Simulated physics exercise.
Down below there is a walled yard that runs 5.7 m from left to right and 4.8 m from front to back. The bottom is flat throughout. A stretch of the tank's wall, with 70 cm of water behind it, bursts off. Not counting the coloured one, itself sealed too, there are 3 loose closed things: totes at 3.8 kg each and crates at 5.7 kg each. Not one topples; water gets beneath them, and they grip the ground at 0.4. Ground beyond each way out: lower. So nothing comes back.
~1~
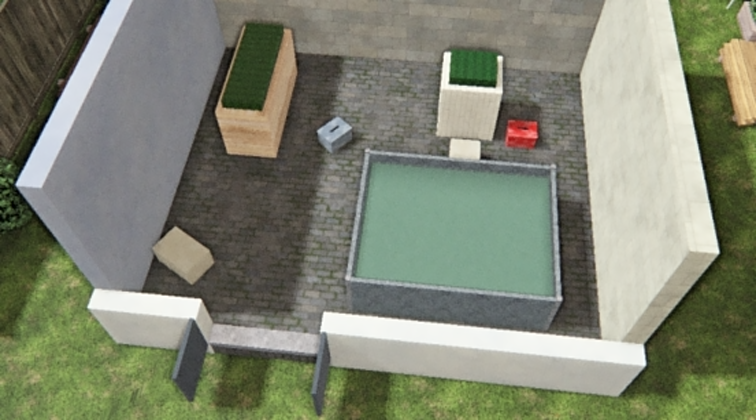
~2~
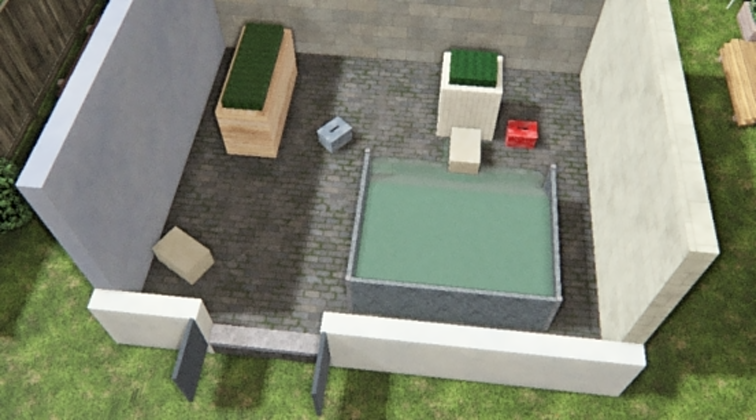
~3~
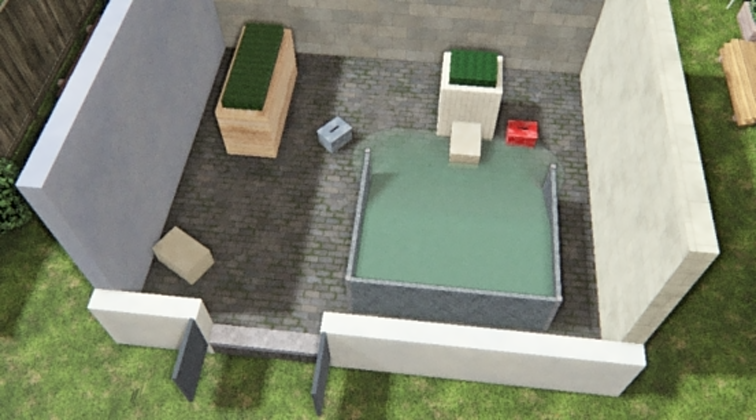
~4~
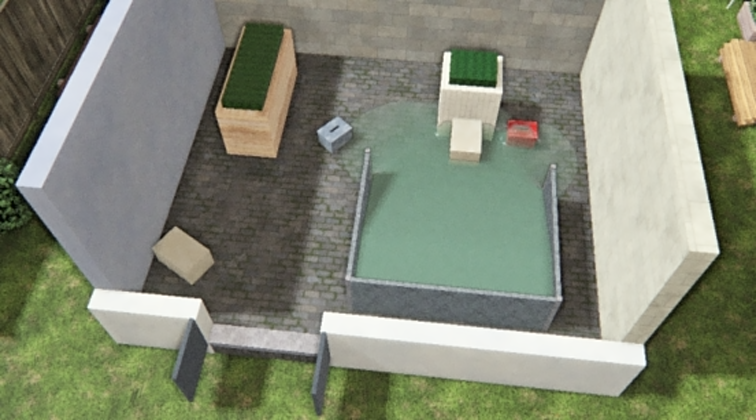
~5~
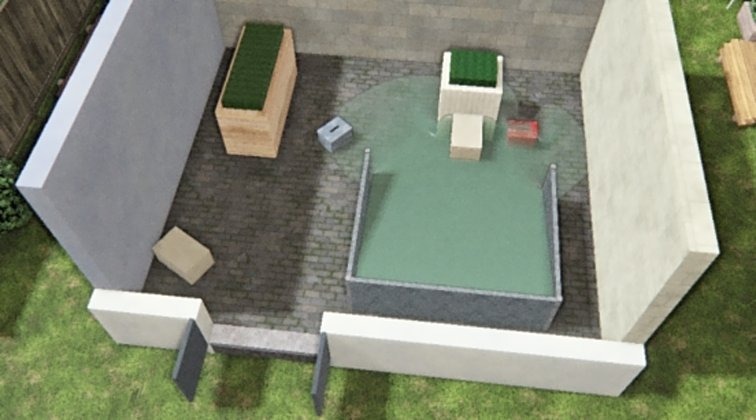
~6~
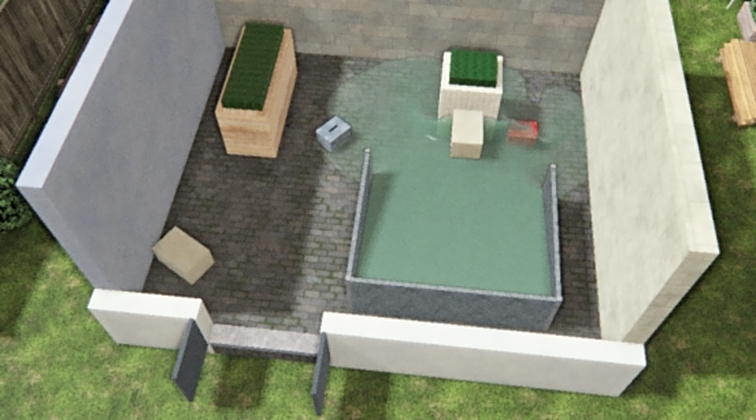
The footage shows a walled yard with a water tank whose back wall gives way, letting greenish water spread toward the rear around a pale box, a white planter and a red tote, while the other objects stay put.
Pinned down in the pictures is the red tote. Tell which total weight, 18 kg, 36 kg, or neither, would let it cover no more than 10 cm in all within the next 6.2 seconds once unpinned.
I reckon it moves too far regardless.
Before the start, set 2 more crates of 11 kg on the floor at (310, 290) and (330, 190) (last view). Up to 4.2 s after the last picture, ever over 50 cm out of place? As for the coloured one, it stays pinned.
Result, in order - below threshold; above threshold.
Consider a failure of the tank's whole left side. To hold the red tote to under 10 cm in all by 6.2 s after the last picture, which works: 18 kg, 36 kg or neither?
Result: Lighter option succeeds.
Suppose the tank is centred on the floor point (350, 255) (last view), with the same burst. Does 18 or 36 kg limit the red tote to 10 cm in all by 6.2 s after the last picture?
Then it turns out the heavier mass is required.
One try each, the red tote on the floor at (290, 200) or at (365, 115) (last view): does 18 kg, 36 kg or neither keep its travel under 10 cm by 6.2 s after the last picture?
Try 1: Both insufficient. Try 2: Both insufficient.
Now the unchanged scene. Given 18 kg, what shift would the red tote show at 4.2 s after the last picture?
Shift: Roughly 200 cm.
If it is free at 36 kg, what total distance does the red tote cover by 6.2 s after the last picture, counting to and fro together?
Close to 250 cm, all told.
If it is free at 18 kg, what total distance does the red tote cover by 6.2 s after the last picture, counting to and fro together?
Adding it all up, something like 500 cm.
Then, 0.6 s after the last picture the red tote would be 137 cm from its start with 18 kg and 121 cm from its start with 36 kg; 13 cm of water round it then.
Then, 2.3 s after the last picture the red tote would be 135 cm from its start with 18 kg and 109 cm from its start with 36 kg; 24 cm of water round it then.
Then, 4.2 s after the last picture the red tote would be 200 cm from its start with 18 kg and 122 cm from its start with 36 kg; 11 cm of water round it then.
Then, 6.2 s after the last picture the red tote would be 212 cm from its start with 18 kg and 122 cm from its start with 36 kg; 10 cm of water round it then.
